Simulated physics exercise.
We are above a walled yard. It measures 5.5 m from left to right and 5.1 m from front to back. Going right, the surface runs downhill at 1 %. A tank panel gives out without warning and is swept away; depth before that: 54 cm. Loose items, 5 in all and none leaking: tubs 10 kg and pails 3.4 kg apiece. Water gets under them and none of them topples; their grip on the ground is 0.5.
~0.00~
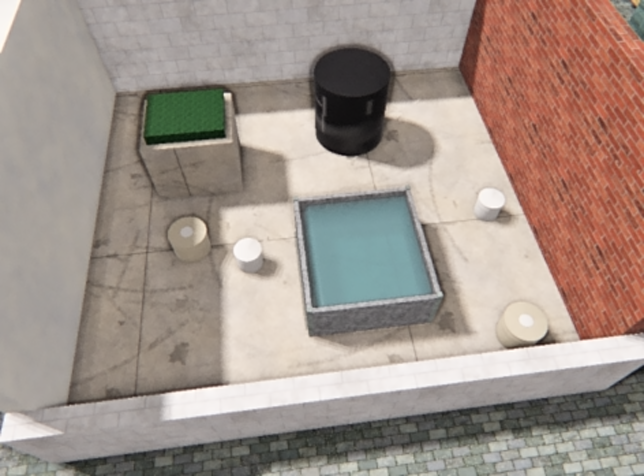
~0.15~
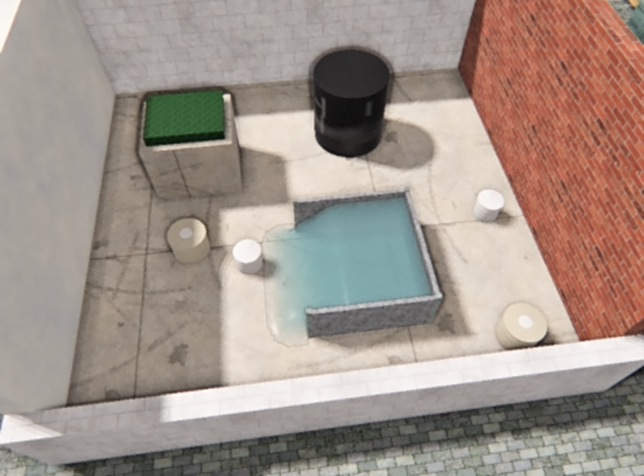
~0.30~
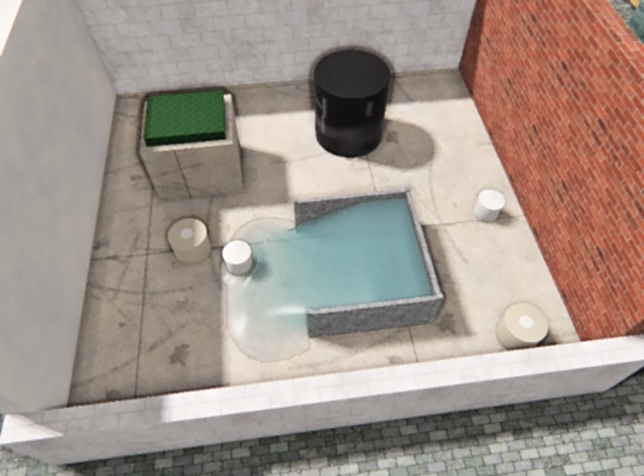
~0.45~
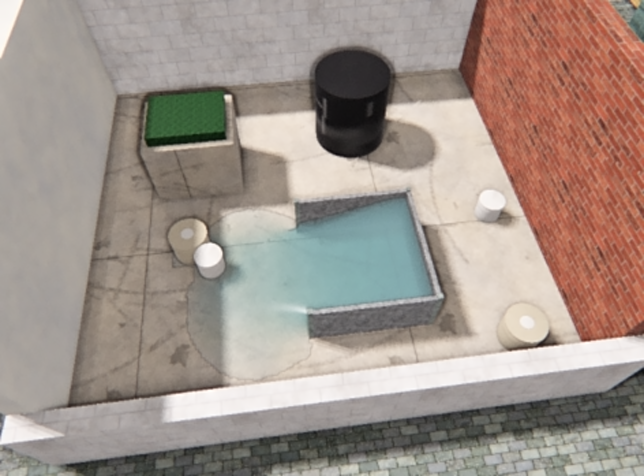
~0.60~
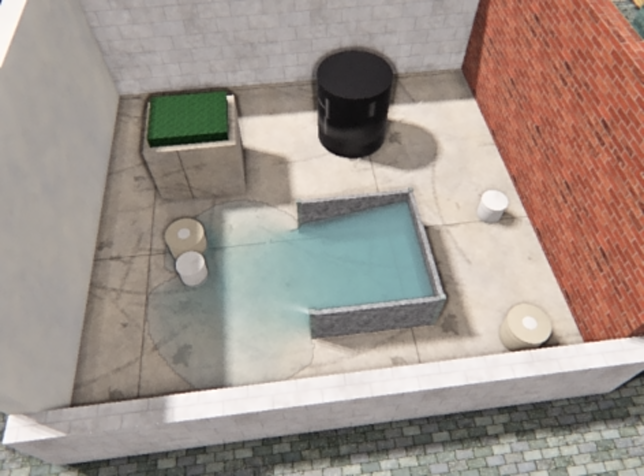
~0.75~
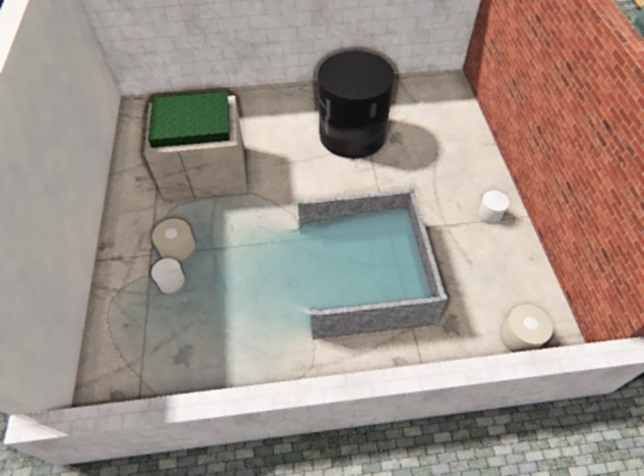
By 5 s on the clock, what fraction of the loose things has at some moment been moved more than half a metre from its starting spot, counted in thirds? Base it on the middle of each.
Between one and two thirds of them.
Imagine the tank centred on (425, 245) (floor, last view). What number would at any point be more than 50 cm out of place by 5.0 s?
In that case the number is 2.
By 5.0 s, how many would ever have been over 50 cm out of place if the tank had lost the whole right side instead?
2.
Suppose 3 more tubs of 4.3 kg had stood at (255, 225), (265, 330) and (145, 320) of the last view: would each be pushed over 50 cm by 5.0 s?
Above, above, above.
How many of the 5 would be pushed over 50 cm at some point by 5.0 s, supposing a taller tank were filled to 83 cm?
So the tally would be 3.
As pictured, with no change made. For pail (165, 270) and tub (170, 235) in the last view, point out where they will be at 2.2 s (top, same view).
I'd say close to (108, 292) and close to (124, 176).
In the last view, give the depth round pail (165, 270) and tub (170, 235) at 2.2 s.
About 17 and 15 cm.
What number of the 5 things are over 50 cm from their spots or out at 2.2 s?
The number comes to 2.
After 1.1 s 2 of 5 are over 50 cm from their spots; 1 afloat.
After 2.2 s 2 of 5 are over 50 cm from their spots; 2 afloat.
After 3.5 s 2 of 5 are over 50 cm from their spots; 1 afloat.
After 5.0 s 2 of 5 are over 50 cm from their spots, and 2 have been at some point; 1 afloat.
